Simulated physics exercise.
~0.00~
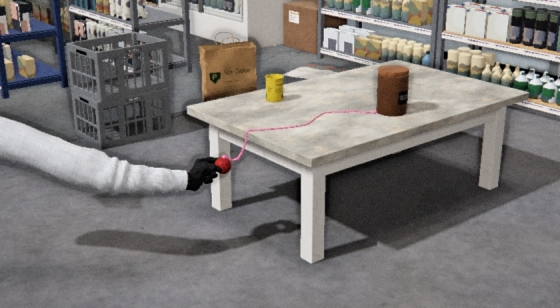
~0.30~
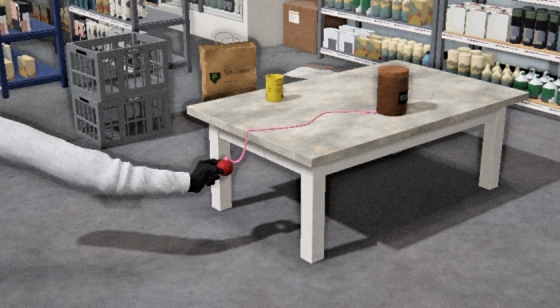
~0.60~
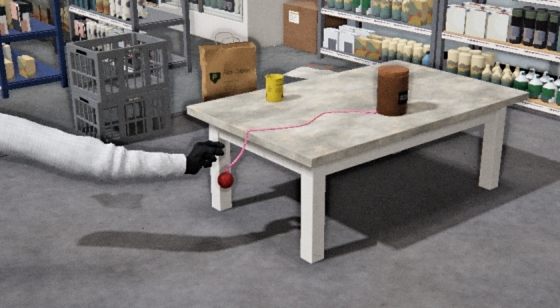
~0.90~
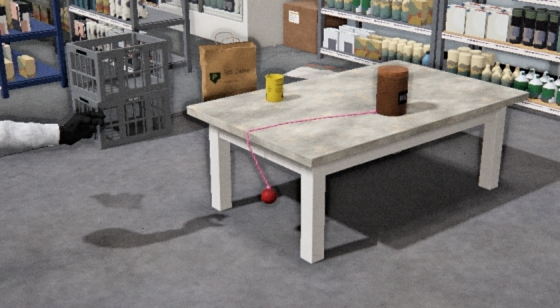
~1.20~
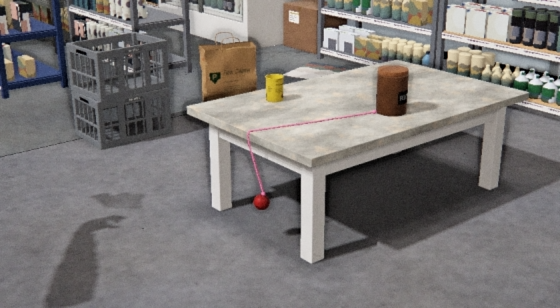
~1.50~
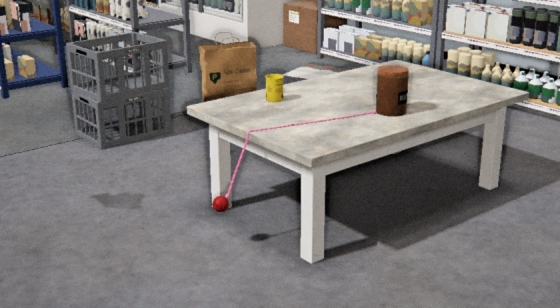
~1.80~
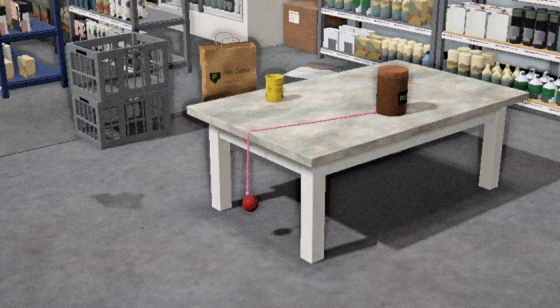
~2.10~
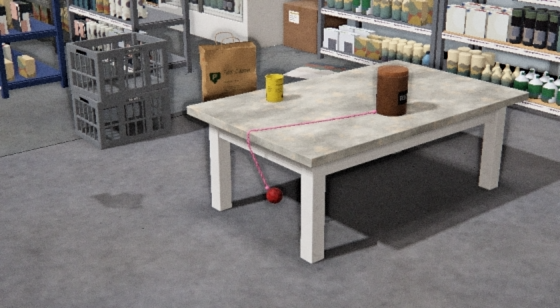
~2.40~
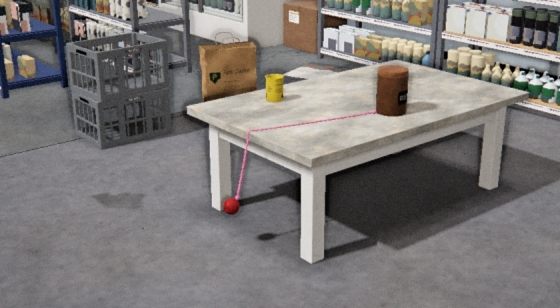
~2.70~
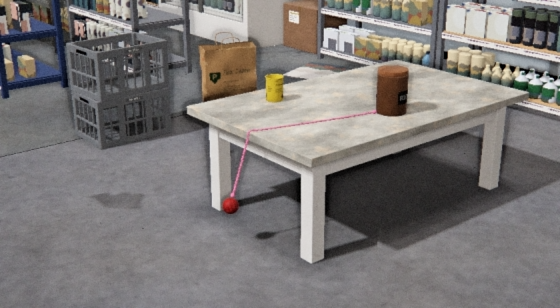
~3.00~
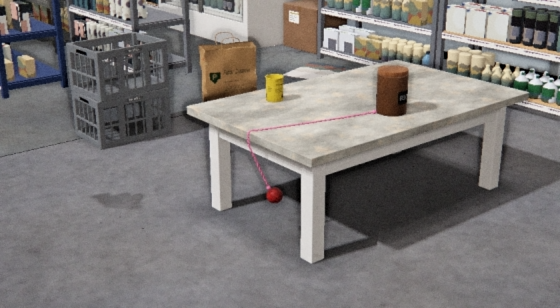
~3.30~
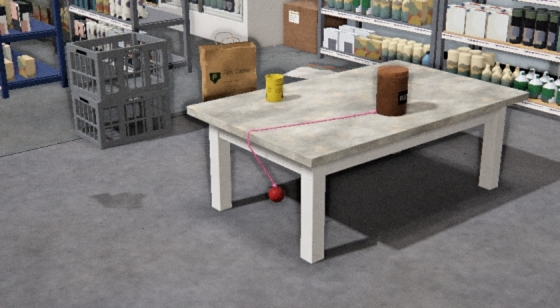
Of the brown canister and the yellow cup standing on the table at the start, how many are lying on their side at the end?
None of them are lying on their side, as both the brown canister and the yellow cup are still upright on the table.
